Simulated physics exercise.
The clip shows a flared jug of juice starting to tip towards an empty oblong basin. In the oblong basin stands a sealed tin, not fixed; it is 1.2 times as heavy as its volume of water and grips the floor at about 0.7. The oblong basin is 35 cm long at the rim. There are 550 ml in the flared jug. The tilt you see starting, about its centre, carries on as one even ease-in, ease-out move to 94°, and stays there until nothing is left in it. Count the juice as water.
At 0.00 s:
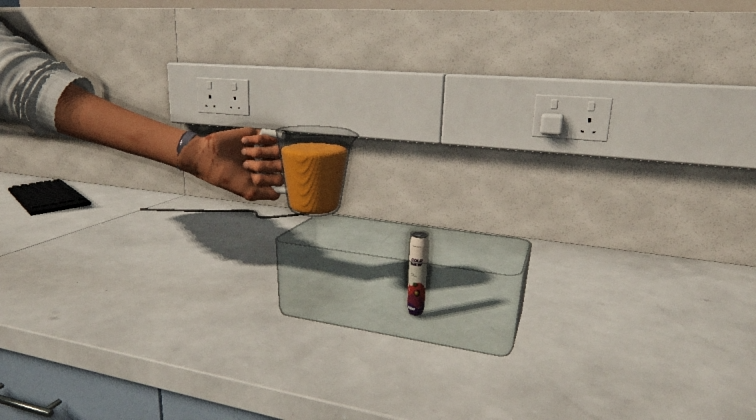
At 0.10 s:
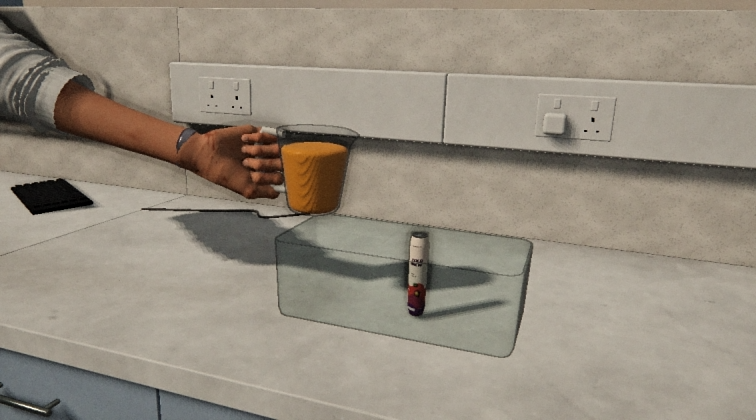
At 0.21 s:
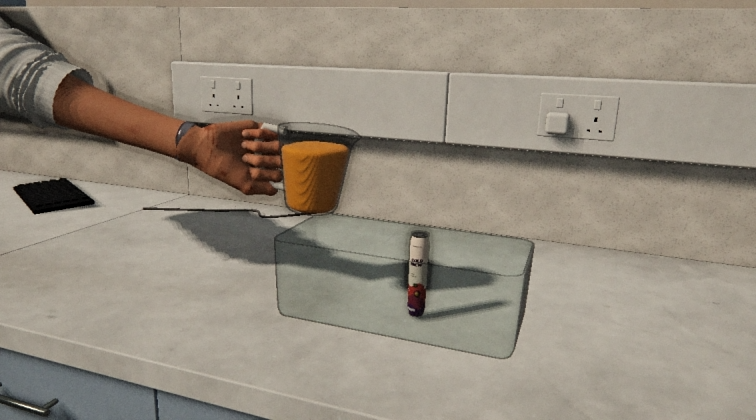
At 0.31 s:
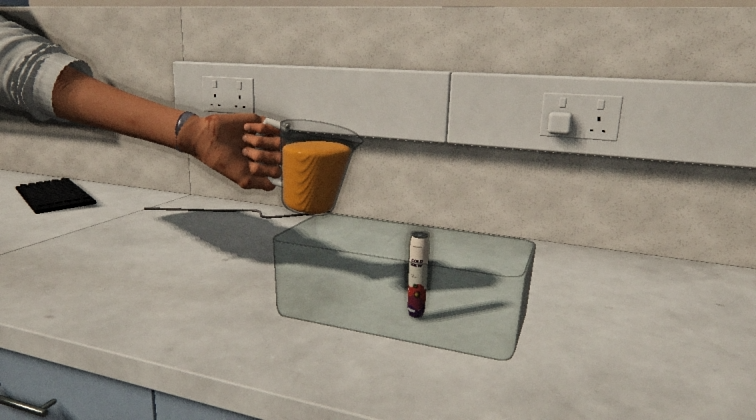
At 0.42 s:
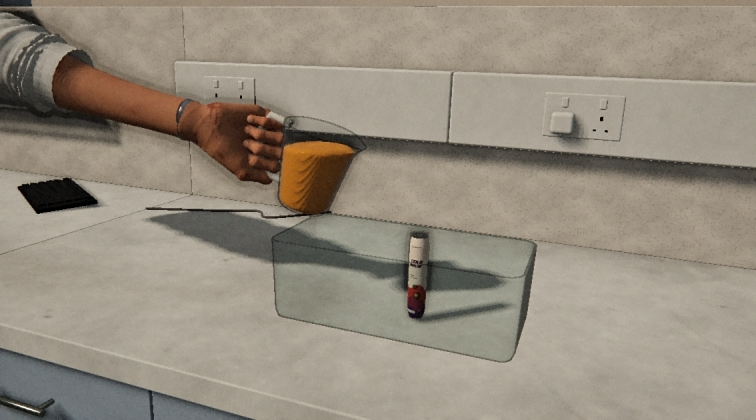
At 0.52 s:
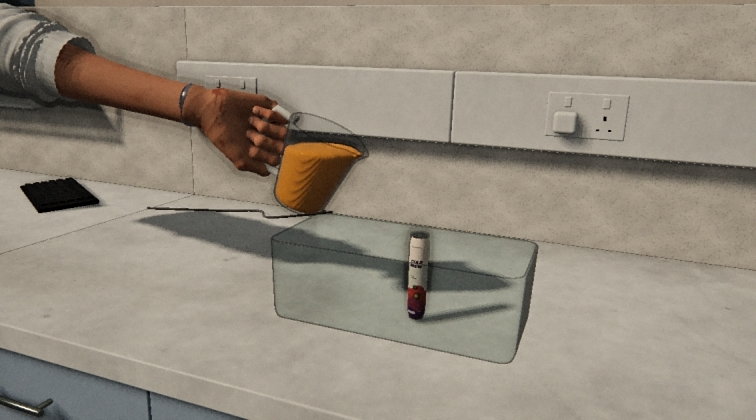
A hand tilting a clear jug of orange juice to the right above a glass basin with a small tin inside.
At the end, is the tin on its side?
The tin stays up.
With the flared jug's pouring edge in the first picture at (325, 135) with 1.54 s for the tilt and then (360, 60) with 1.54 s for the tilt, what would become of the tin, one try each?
First it stays up; then it goes over.
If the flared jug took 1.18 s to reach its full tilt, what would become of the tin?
Then it stays up.
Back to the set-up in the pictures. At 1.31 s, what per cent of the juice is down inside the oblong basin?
About 66 per cent.
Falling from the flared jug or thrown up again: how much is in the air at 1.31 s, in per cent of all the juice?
Some 9 per cent.
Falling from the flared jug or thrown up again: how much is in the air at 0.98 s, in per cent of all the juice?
Some 12 per cent.
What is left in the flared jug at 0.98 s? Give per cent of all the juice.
Some 74 per cent.
Then, 0.98 s in, the tilt is 66° and 73 per cent is still to pour; the tin stands where it began.
Then, 1.31 s in, the tilt is 89° and 25 per cent is still to pour; the tin stands where it began.
Then, 1.66 s in, the tilt is 94° and 3 per cent is still to pour; the tin stands where it began.
Then, 2.04 s in, the tilt is 94° and 0 per cent is still to pour; the tin stands where it began.
Finally, the tin stands where it began.
